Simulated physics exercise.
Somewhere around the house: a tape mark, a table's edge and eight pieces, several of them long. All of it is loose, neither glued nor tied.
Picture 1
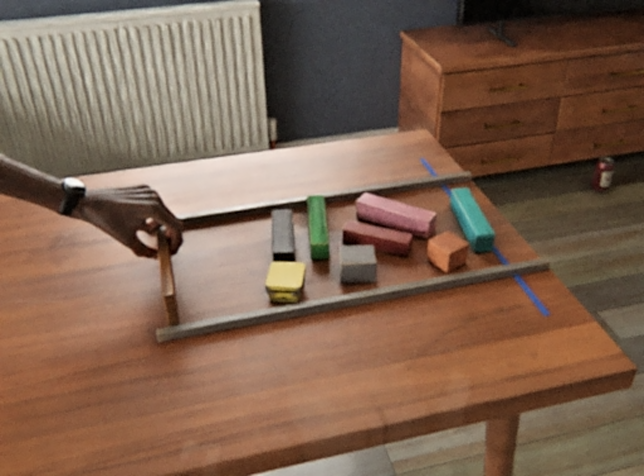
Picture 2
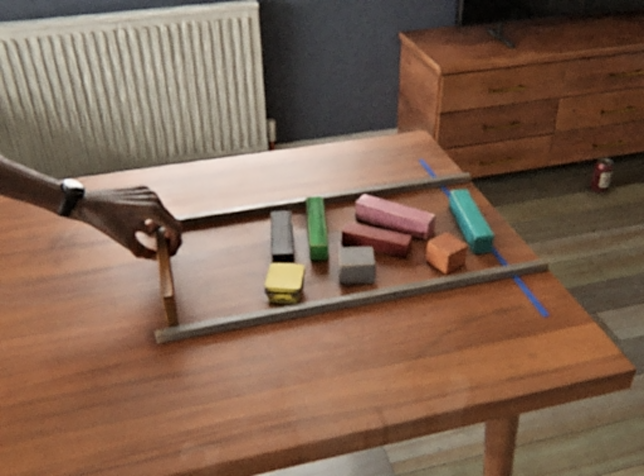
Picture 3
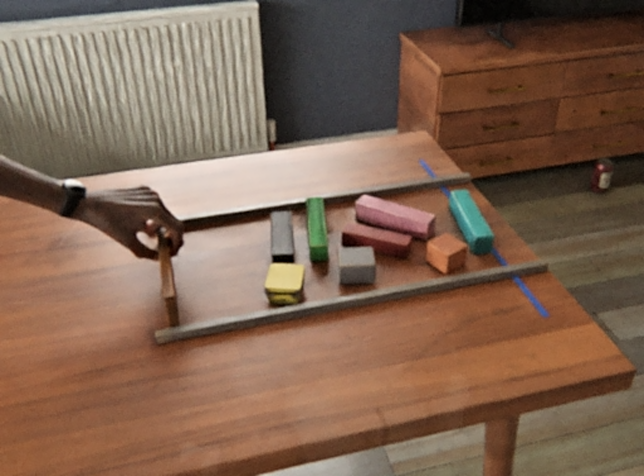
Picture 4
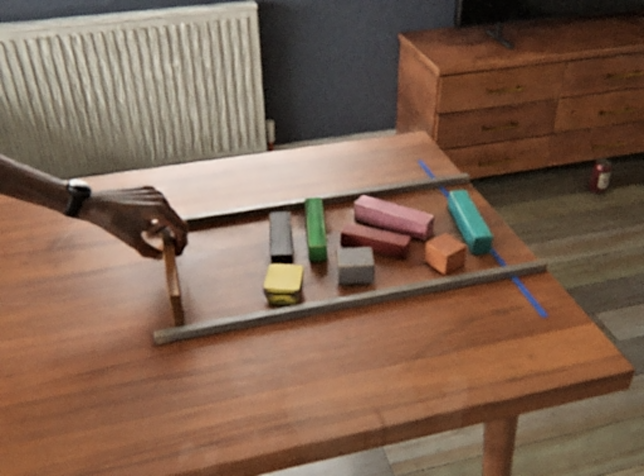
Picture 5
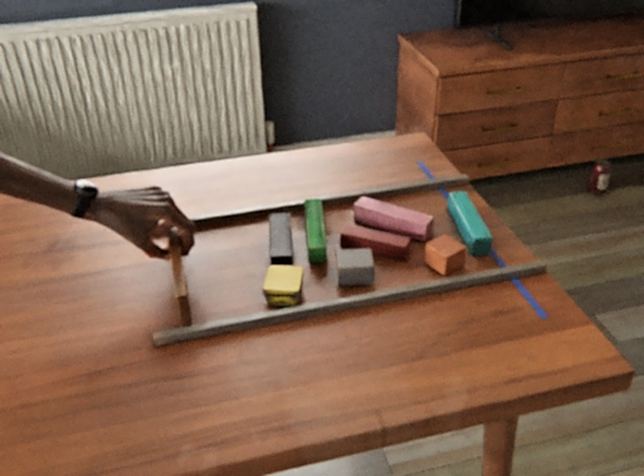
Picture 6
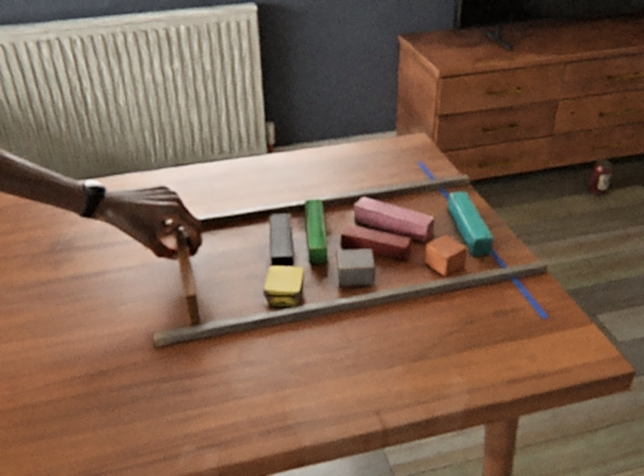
A hand held a small wooden board upright between two rails on a table, then slid it slightly right toward a group of colourful blocks, which stayed where they were.
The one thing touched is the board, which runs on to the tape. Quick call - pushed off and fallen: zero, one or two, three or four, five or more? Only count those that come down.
Call: Five or more.
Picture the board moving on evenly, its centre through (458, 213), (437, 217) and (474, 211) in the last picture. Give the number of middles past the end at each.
That makes 4, 2, 5.
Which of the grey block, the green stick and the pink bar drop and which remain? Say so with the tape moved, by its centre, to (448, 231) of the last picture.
Lab note - grey block not toppled, green stick not toppled, pink bar toppled.
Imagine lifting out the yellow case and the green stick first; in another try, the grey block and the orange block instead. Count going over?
The number fallen is 3, and in the other try 3.
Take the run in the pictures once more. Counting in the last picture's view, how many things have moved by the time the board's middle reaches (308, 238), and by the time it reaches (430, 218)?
First 5, then 8.
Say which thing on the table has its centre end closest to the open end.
Green stick.
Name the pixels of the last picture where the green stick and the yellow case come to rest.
One is at about (486, 201), the other at about (508, 244).
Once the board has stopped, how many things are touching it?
The count in contact is 2.
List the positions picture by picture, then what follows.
Turquoise stick (471, 219); orange block (448, 252); pink bar (395, 216); board (165, 258); tape (474, 224), in the first frame.
Orange block (447, 253); grey block (356, 265), in the second frame.
Pink bar (395, 217); black bar (282, 239), in the third frame.
Turquoise stick (469, 221); yellow case (284, 285), in the fourth frame.
Orange block (445, 255); red bar (375, 242), in the fifth frame.
Turquoise stick (469, 223); orange block (446, 255); pink bar (394, 219); board (185, 259); tape (472, 227), in the sixth frame.
Soon after, none off yet; turquoise stick at rest near (469, 223); orange block at rest near (446, 255); pink bar at rest near (394, 219).
Then, none off yet; turquoise stick moved a little near (485, 219); orange block moved about its own width near (484, 251); pink bar moved about its own width near (440, 210).
At rest, the number that fall off is five or more; fallen, grey block, red bar, pink bar, orange block and turquoise stick.
